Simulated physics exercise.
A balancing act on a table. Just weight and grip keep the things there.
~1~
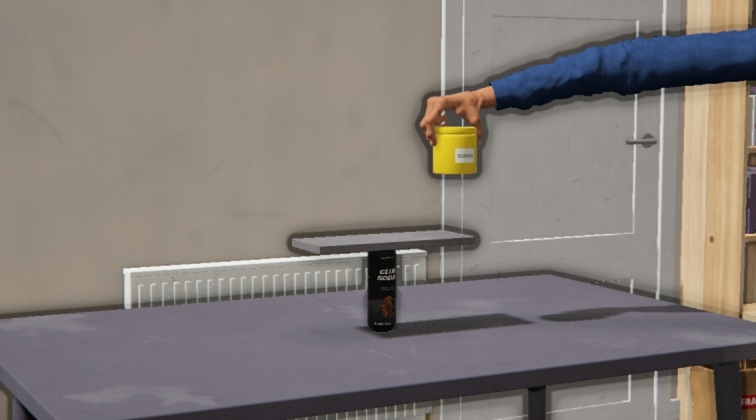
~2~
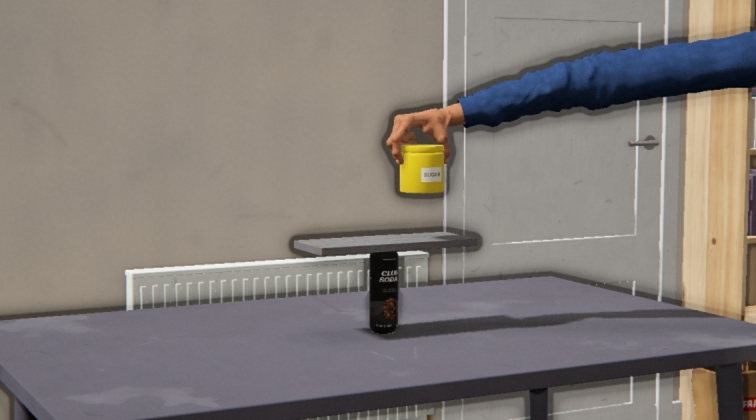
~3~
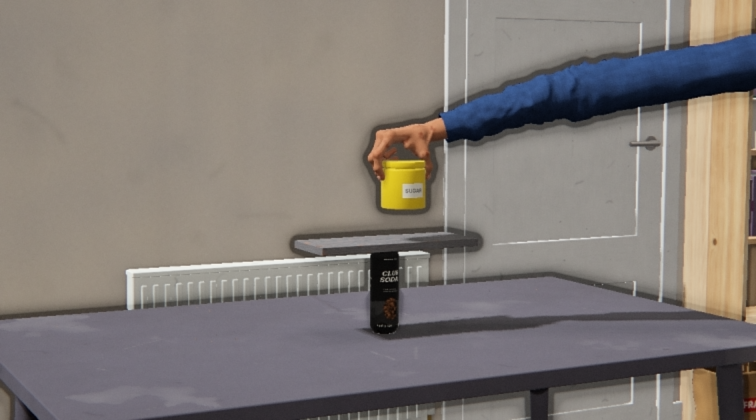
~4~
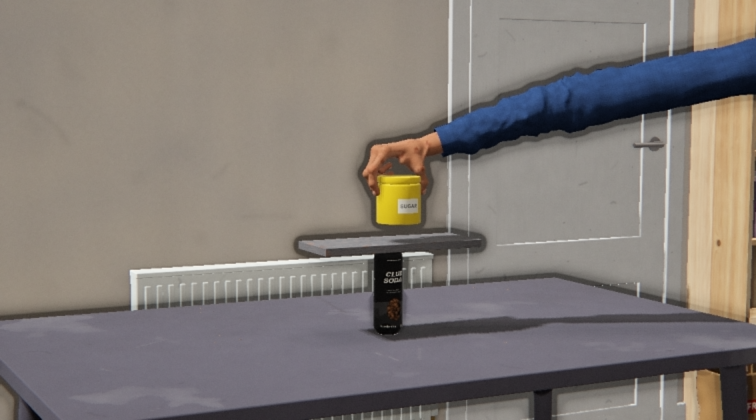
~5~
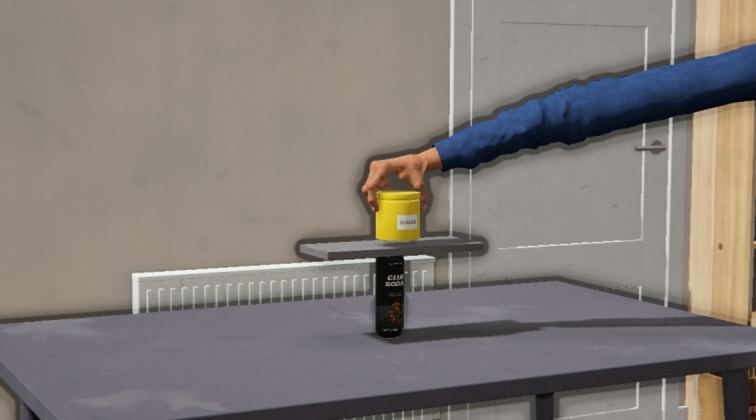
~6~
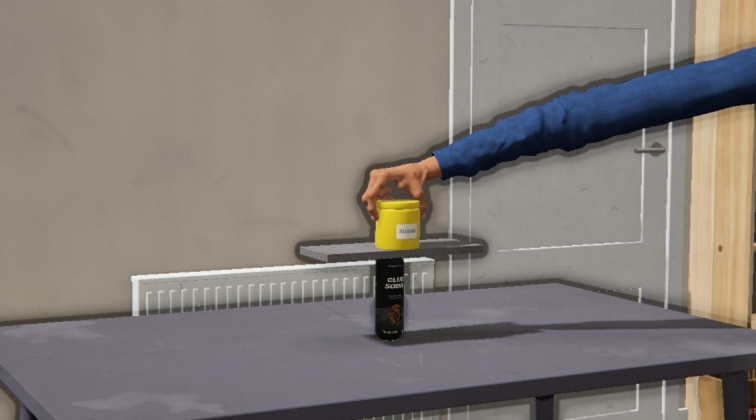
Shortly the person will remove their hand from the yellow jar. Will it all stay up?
It will support the load.
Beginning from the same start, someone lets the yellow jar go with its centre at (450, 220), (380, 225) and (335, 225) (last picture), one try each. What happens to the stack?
The first time it collapses, the second time it stays standing, and the third time it collapses.
Then, 0.80 s after the last picture, nothing has stirred.
Then, 1.70 s after the last picture, yellow jar resting near (398, 225).
At rest, all 3 in place. Seen from the same camera at the end, yellow jar near (398, 225). The stack holds.
